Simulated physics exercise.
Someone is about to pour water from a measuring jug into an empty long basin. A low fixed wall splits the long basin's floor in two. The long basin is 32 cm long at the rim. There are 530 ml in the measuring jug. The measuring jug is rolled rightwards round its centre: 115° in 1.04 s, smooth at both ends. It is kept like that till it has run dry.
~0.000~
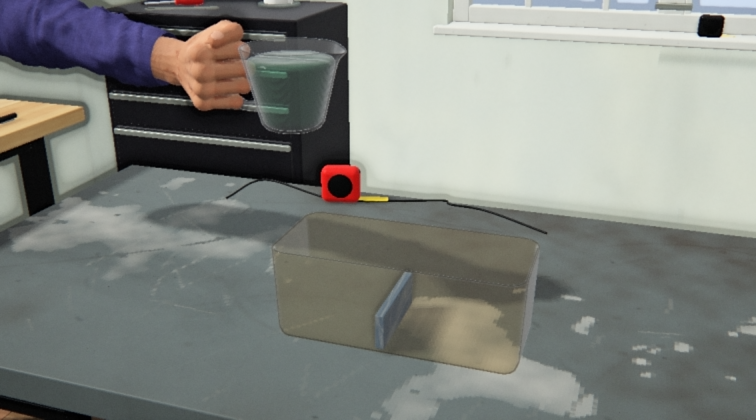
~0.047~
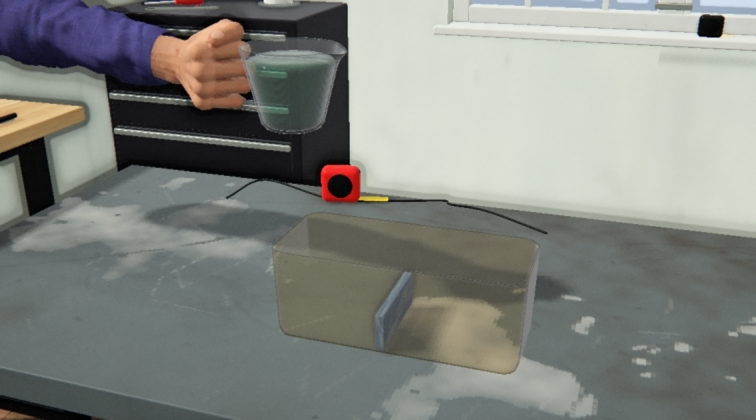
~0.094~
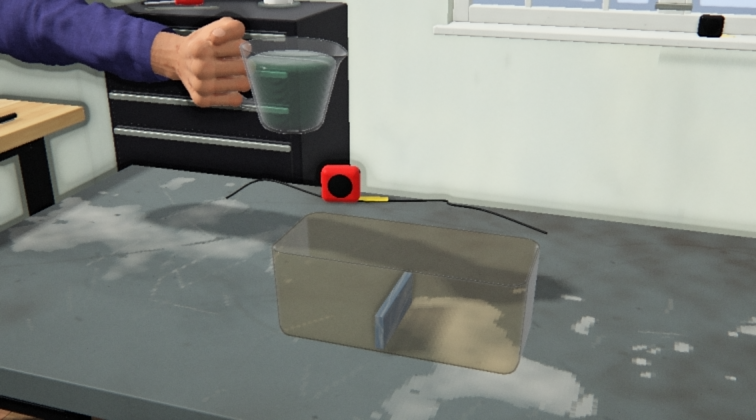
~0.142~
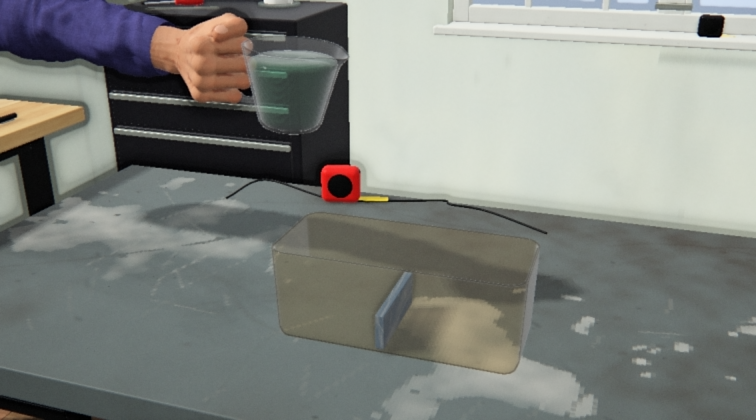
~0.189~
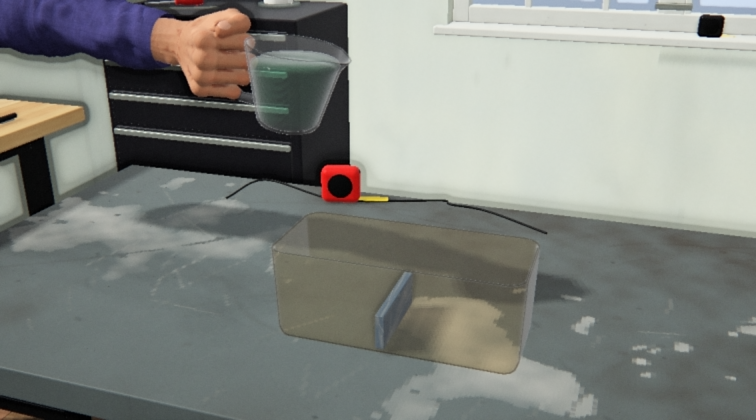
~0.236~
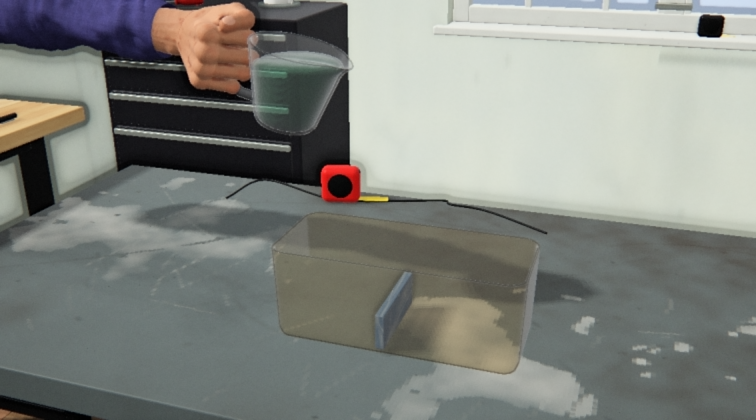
A hand in a purple sleeve held a clear measuring jug of greenish water above a long see-through basin with a low wall inside, then slowly tilted the jug a little to the right.
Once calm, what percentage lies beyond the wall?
Roughly 61 per cent is past the wall.
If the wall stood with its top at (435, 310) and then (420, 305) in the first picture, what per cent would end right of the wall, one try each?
In turn about 5 and 20 per cent.
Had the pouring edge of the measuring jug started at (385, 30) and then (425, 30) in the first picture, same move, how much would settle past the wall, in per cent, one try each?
First 90, then 85 per cent.
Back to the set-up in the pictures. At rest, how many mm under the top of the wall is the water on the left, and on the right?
Some 36 mm on the left and 32 mm on the right.
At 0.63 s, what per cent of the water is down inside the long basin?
Near 12 in a hundred.
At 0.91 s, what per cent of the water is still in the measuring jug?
Near 3 in a hundred.
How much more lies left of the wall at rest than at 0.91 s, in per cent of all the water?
About 12 per cent.
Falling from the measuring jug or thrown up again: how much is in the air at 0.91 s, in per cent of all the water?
Near 12 in a hundred.
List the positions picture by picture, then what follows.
In the first picture, it leans 0°; its right rim is at (345, 52); the water meets the walls at (253, 56) and (335, 61); the long basin's rim runs from (290, 231) to (533, 264); the wall's top is at (395, 294).
In the second picture, it leans 1°; its right rim is at (345, 52); the water meets the walls at (253, 55) and (335, 61).
In the third picture, it leans 2°; its right rim is at (346, 54); the water meets the walls at (253, 55) and (336, 62).
In the fourth picture, it leans 5°; its right rim is at (348, 57); the water meets the walls at (255, 55) and (338, 64).
In the fifth picture, it leans 9°; its right rim is at (350, 62); the water meets the walls at (257, 55) and (340, 65).
In the sixth picture, it leans 14°; its right rim is at (352, 68); the water meets the walls at (259, 57) and (346, 65).
Then, 0.63 s in, the tilt is 76° and 55 per cent is still to pour, 1 is left of the wall and 11 right of it.
Then, 0.91 s in, the tilt is 111° and 3 per cent is still to pour, 24 is left of the wall and 60 right of it.
Then, 1.21 s in, the tilt is 115° and 0 per cent is still to pour, 37 is left of the wall and 61 right of it.
Then, 1.54 s in, the tilt is 115° and 0 per cent is still to pour, 37 is left of the wall and 61 right of it.
Finally, 37 per cent lies left of the wall, 61 right of it and 2 outside.
